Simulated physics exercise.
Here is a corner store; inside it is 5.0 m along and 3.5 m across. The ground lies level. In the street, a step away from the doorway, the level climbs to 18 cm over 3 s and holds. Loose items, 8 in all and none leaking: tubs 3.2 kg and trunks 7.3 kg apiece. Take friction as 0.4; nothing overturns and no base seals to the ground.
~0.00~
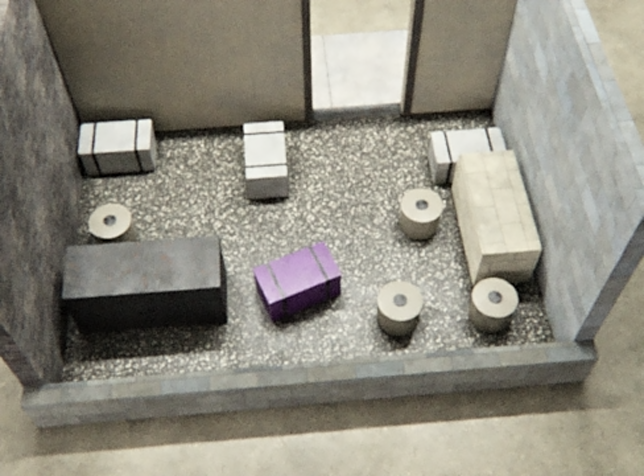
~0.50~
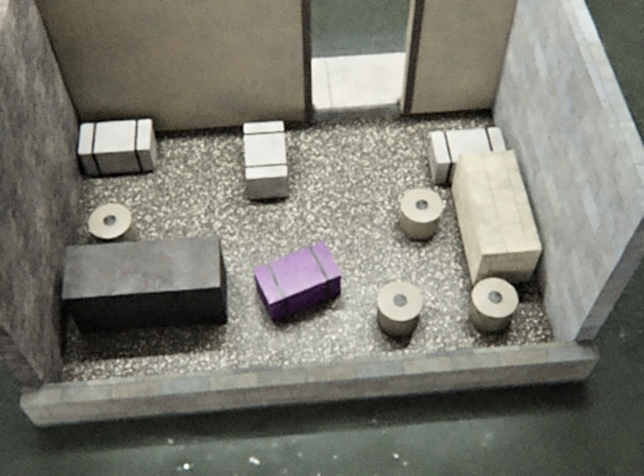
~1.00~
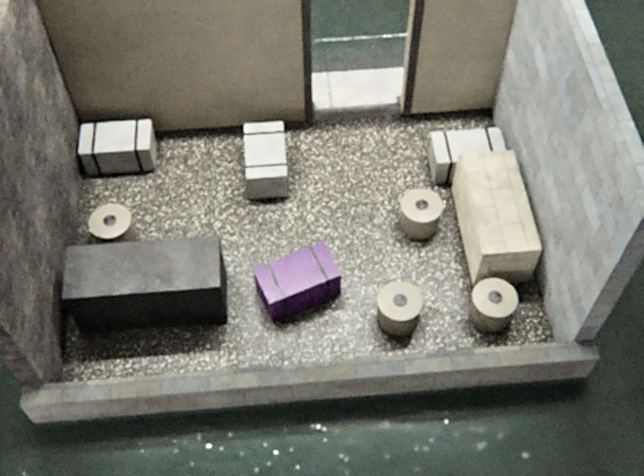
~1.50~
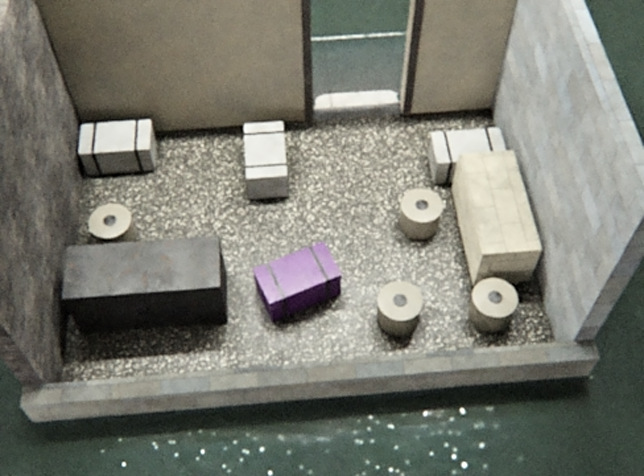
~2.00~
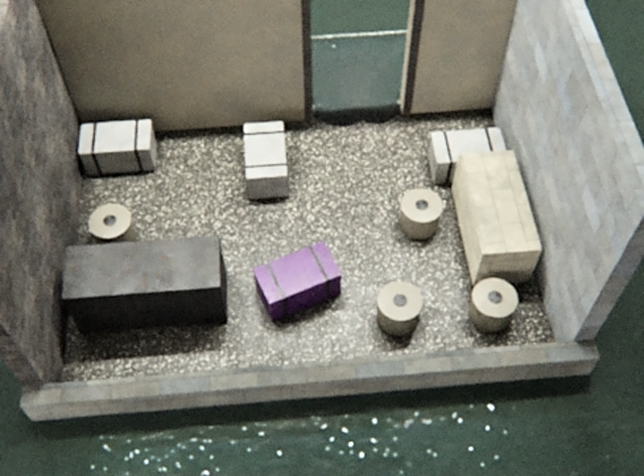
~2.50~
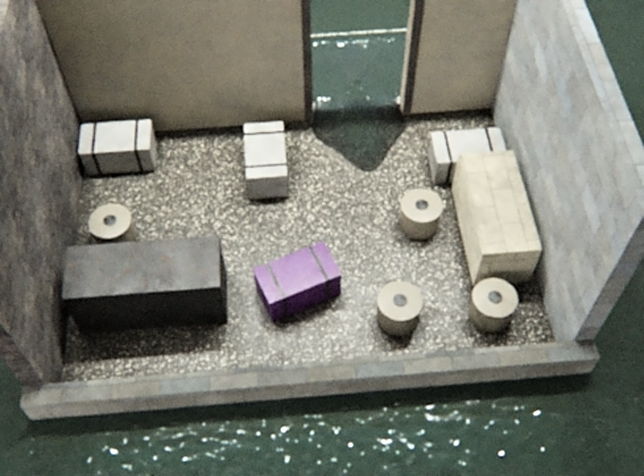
In a small corner store, water spread over the street outside, rose over the step and crept in through the doorway across the speckled floor, while the purple trunk and everything else stayed still.
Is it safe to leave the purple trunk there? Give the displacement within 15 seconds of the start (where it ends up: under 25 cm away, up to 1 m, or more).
The purple trunk ends far away.
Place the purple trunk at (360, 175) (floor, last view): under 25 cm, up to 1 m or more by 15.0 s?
It ends far away.
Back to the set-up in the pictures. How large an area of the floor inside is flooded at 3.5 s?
Roughly 3.0 m2.
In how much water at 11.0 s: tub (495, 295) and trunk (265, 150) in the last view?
About 10 and 2 cm.
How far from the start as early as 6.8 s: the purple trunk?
Roughly 100 cm by then.
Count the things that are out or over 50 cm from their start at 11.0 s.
By then 4.
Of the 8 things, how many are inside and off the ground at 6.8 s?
5 of them.
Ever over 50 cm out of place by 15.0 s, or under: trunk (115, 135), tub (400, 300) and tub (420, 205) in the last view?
In turn: Over, more, more.
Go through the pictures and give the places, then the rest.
The first frame shows the purple trunk at (297, 272), on the bottom; 0.0 m2 under water; 0 of 8 have shifted.
The second frame shows the purple trunk at (297, 272), on the bottom; water covers 0.0 m2; 0 of 8 have shifted.
The third frame shows the purple trunk at (297, 272) rests on the ground; water covers 0.0 m2; 0 of 8 have shifted.
The fourth frame shows the purple trunk at (297, 272) rests on the ground; 0.0 m2 under water; 0 of 8 have shifted.
The fifth frame shows the purple trunk at (297, 272) rests on the ground; 0.1 m2 under water; 0 of 8 have shifted.
The sixth frame shows the purple trunk at (297, 272) rests on the ground; water covers 0.6 m2; 0 of 8 have shifted.
After 3.5 s the purple trunk is near (297, 272), 0.0 m from its start, aground; 0 afloat.
After 6.8 s the purple trunk is near (227, 337), 1.0 m from its start, afloat; 5 afloat.
After 11.0 s the purple trunk is near (94, 330), 2.1 m from its start, afloat; 6 afloat.
After 15.0 s the purple trunk is near (92, 329), 2.1 m from its start, afloat; 8 afloat.
